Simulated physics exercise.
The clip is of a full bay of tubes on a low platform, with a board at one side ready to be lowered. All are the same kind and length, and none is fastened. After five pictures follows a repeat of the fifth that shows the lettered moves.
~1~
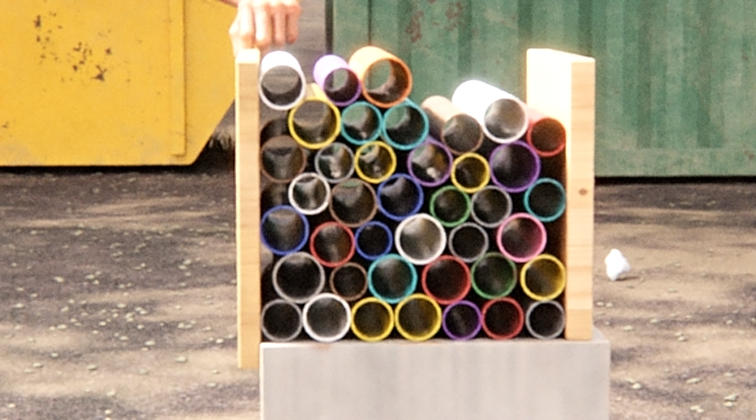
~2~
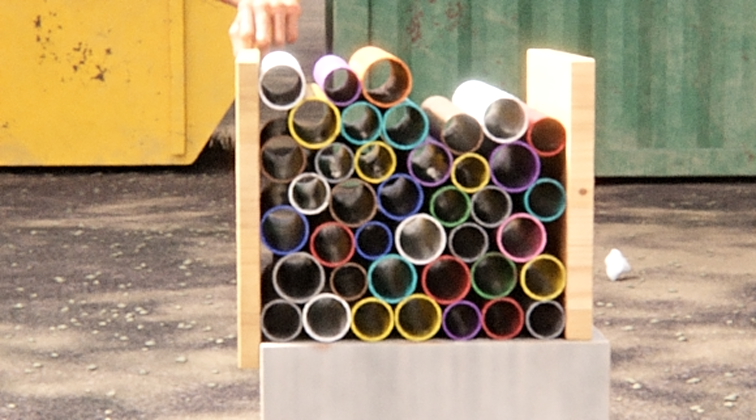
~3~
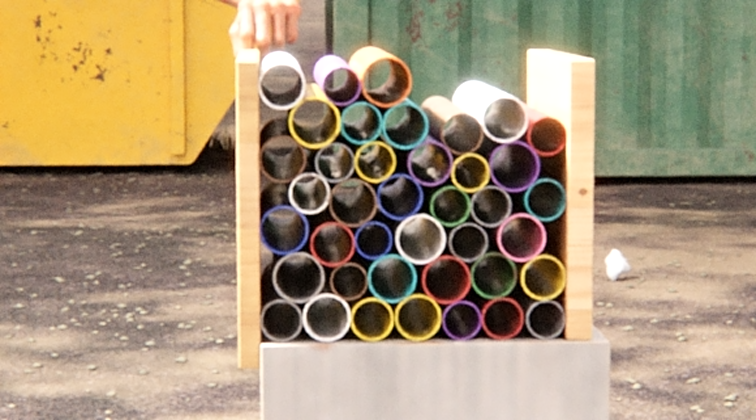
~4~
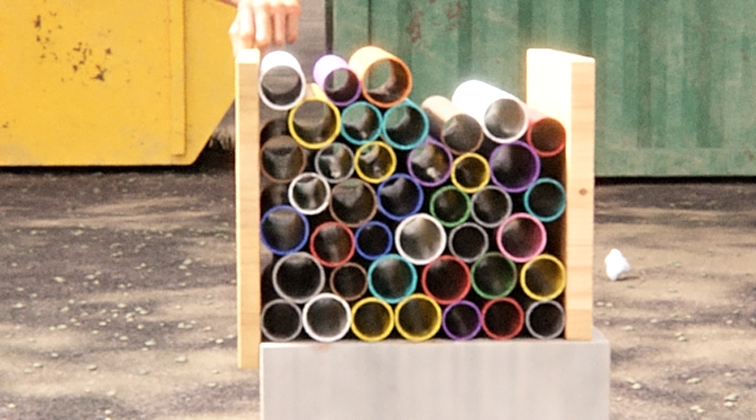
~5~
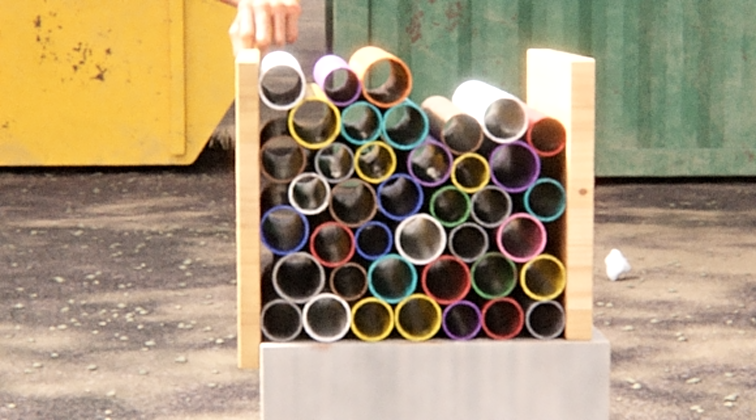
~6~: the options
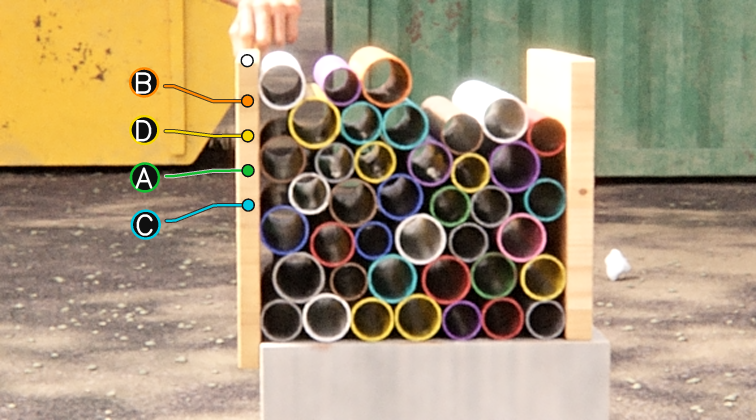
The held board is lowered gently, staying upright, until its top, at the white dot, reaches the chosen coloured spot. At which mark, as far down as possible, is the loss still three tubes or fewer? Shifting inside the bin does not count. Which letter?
The lowest mark that will do is C.
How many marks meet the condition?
Four of them.
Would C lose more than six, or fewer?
Fewer than six.
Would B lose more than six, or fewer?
Fewer than six.
On the marked copy, A at (248, 171); B at (248, 101); C at (248, 205); D at (248, 136); the white dot at (247, 60).
Following C. Soon after the start, top of the board (258, 127).
Later, top of the board (259, 203).
In the end, top of the board (259, 204), one out over the board.
As for the rest, A one out over the board; B none out over the board; D none out over the board.
